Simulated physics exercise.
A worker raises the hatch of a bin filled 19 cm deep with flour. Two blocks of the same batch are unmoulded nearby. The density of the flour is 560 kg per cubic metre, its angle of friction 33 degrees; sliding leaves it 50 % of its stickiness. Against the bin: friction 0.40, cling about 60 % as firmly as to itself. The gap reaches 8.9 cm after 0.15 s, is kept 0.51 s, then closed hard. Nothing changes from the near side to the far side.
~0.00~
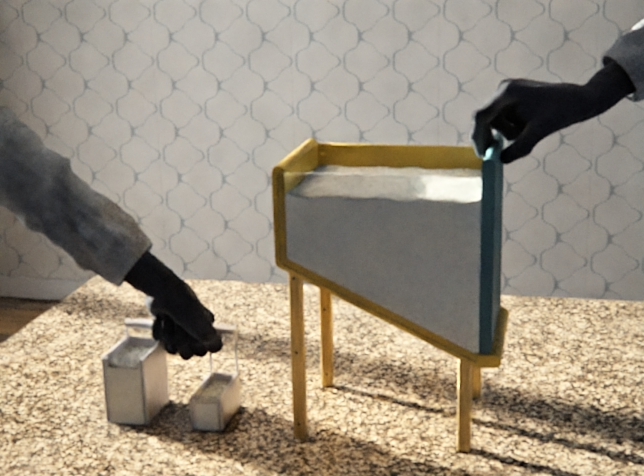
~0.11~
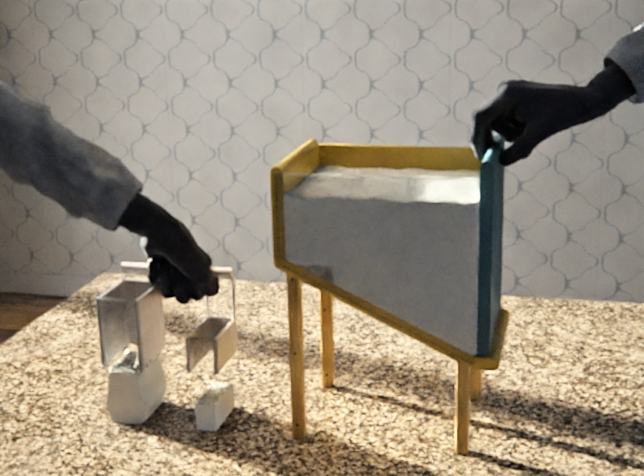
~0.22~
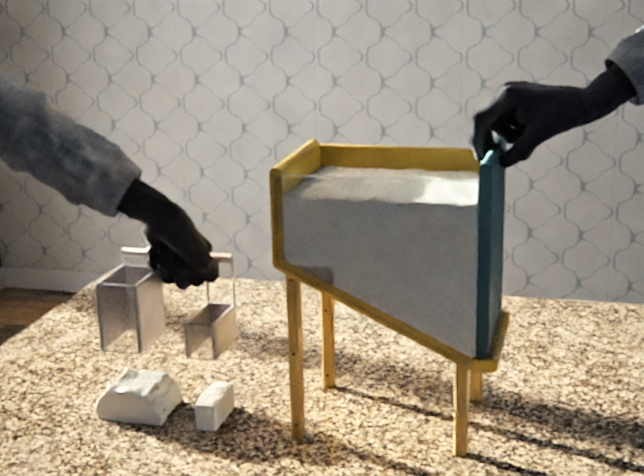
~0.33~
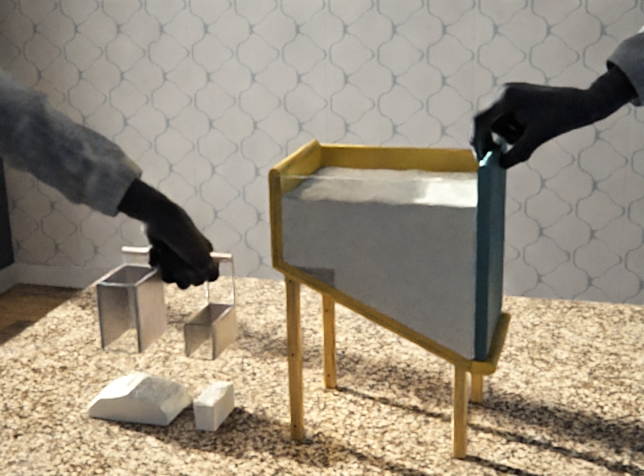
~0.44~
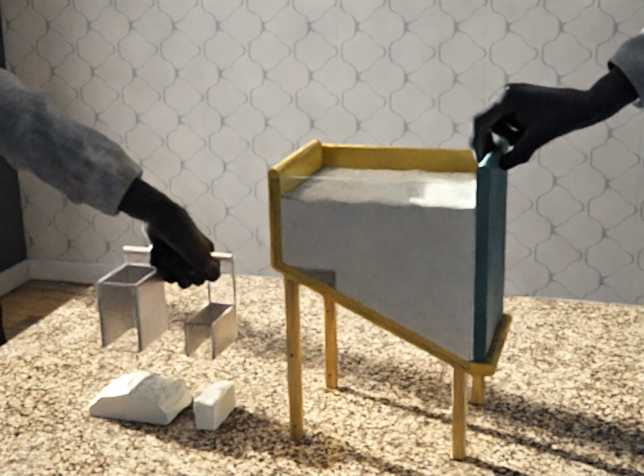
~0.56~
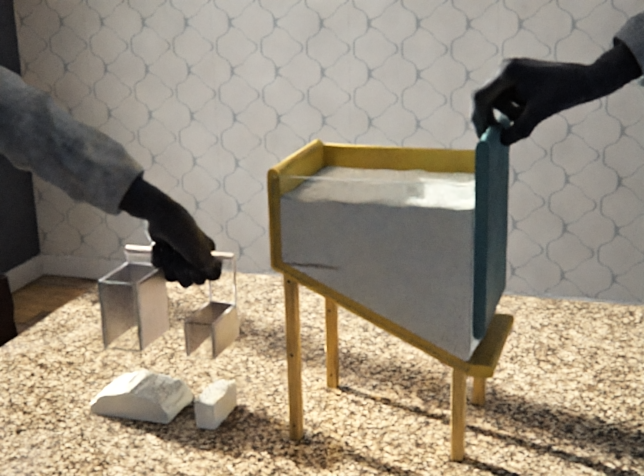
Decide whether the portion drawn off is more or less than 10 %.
Expect more than 10 %.
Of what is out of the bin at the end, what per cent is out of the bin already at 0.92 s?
About 40 %.
After 0.72 s, the hatch is 8.9 cm open and 0 % is out.
After 0.92 s, the hatch is 8.9 cm open and 10 % is out.
After 1.12 s, the hatch is 8.9 cm open and 19 % is out.
After 1.31 s, the hatch is 2.4 cm open and 26 % is out.
After 1.67 s, at the end, the hatch is shut and 27 % is out.
